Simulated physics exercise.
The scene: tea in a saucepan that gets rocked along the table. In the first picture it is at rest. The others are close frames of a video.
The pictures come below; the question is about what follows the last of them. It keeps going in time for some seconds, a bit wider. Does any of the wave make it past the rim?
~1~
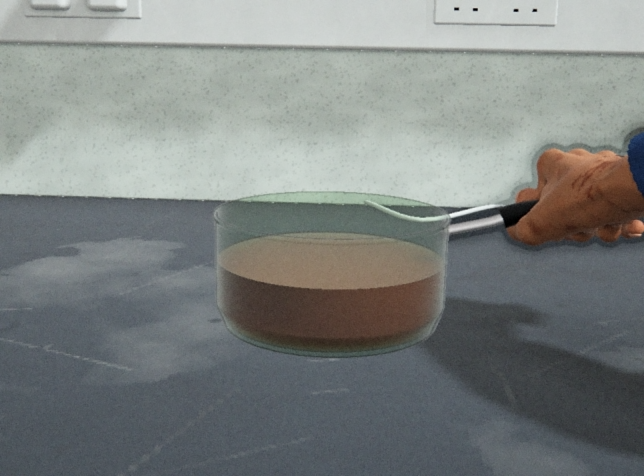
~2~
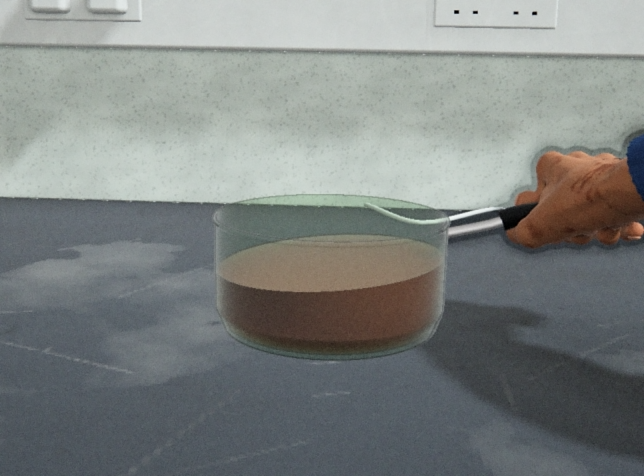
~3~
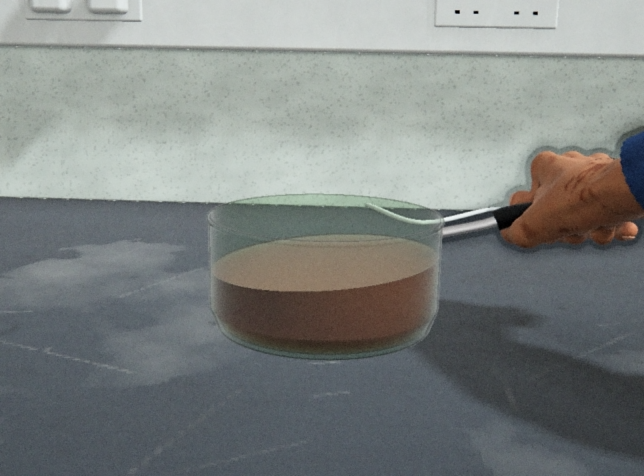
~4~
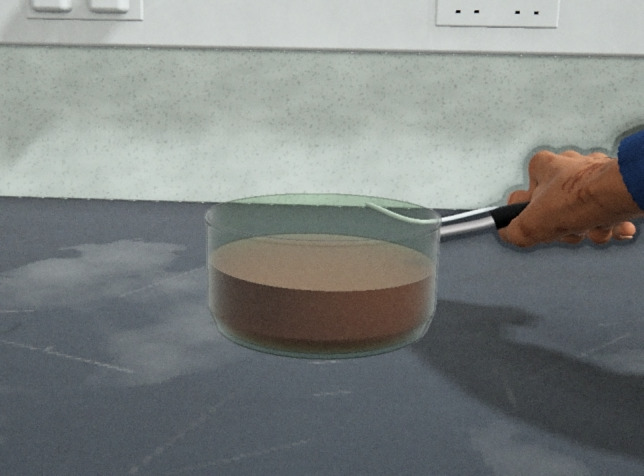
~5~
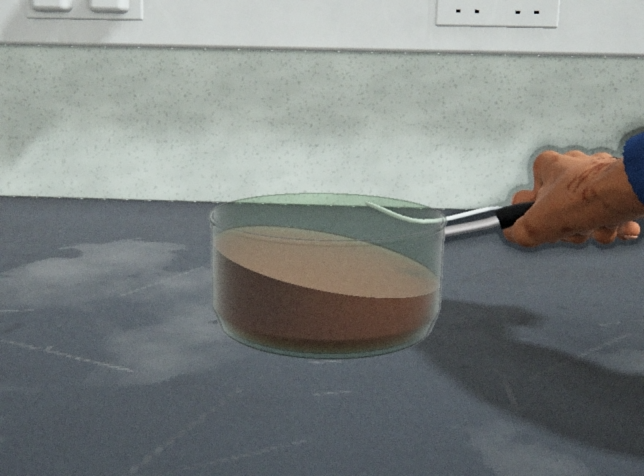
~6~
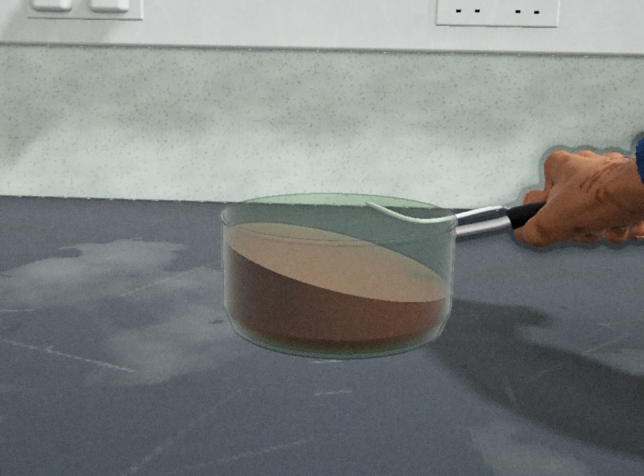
Yes.
A moment on, the highest wave so far goes over the rim.
When it is over, the highest wave so far goes over the rim; some is on the top.
